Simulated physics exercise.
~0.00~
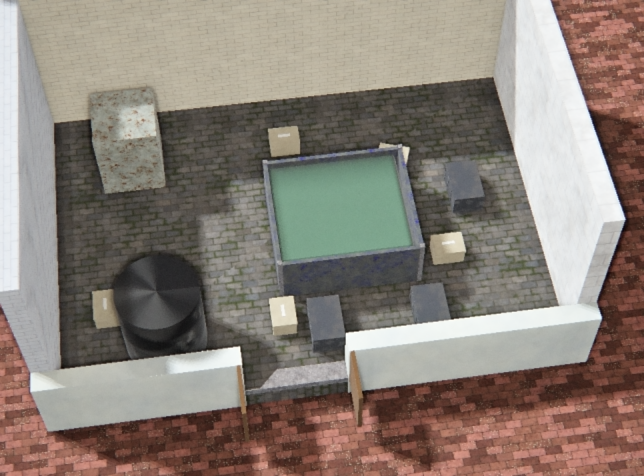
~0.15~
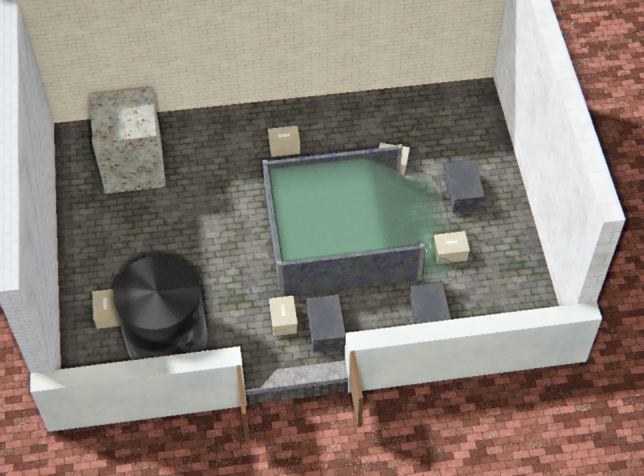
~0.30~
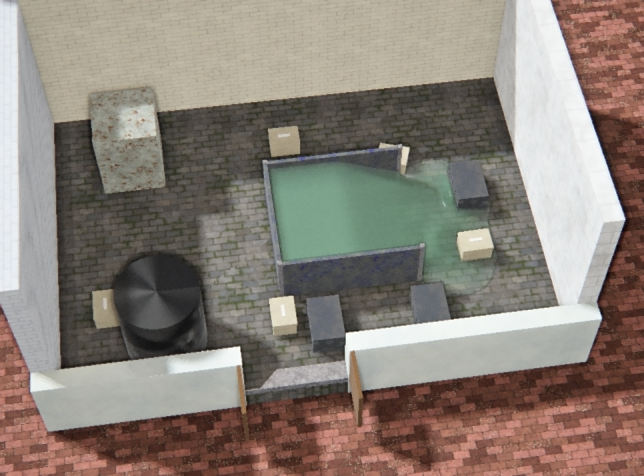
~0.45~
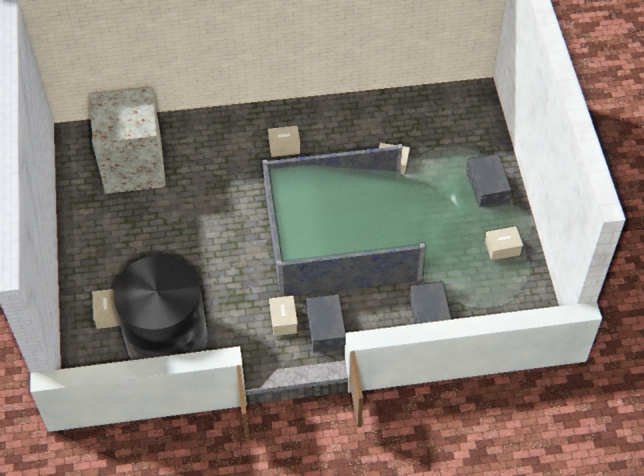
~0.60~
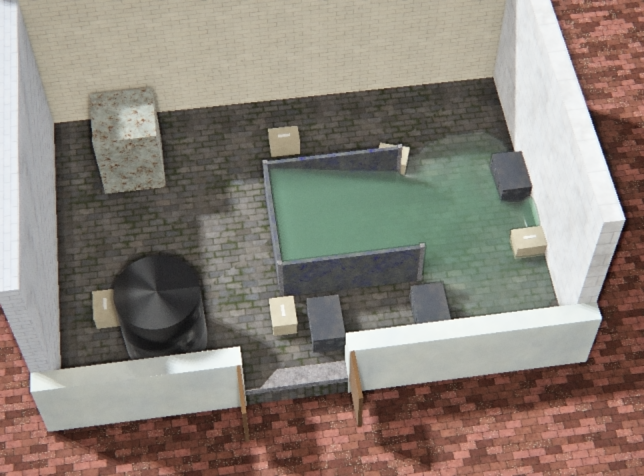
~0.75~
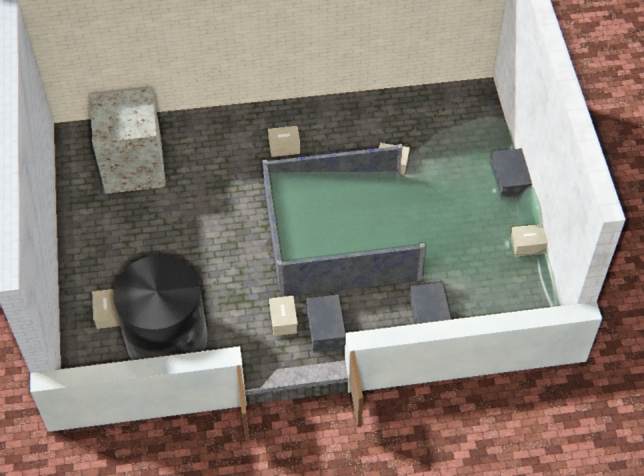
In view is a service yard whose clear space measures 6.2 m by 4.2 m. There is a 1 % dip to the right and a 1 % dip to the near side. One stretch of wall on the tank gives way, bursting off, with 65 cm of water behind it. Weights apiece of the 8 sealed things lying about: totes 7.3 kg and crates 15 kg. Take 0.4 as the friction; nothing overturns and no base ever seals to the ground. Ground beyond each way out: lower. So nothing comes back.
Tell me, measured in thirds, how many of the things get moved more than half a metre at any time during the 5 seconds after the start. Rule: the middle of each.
That would be two thirds or more of them.
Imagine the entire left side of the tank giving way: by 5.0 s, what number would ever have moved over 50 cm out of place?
Result: 4.
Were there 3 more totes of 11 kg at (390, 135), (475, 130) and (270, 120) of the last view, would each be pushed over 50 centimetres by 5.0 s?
Respectively: Tops it; tops it; tops it.
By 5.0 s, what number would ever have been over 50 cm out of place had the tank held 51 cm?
It would come to 6 of them.
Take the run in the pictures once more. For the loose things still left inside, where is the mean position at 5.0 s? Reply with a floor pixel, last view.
About (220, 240).
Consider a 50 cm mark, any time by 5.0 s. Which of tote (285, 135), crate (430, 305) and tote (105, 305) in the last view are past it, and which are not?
In order: Farther, farther and not as far.
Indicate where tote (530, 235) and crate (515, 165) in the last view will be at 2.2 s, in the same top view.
Roughly (501, 310), then roughly (474, 70).
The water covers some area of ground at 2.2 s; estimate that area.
That flooded area is roughly 11.0 m2.
After 1.1 s 2 of 8 are over 50 cm from their spots; 2 afloat.
After 2.2 s 3 of 8 are over 50 cm from their spots; 2 afloat.
After 3.5 s 6 of 8 are over 50 cm from their spots; 4 afloat.
After 5.0 s 6 of 8 are over 50 cm from their spots, and 6 have been at some point; 3 afloat.
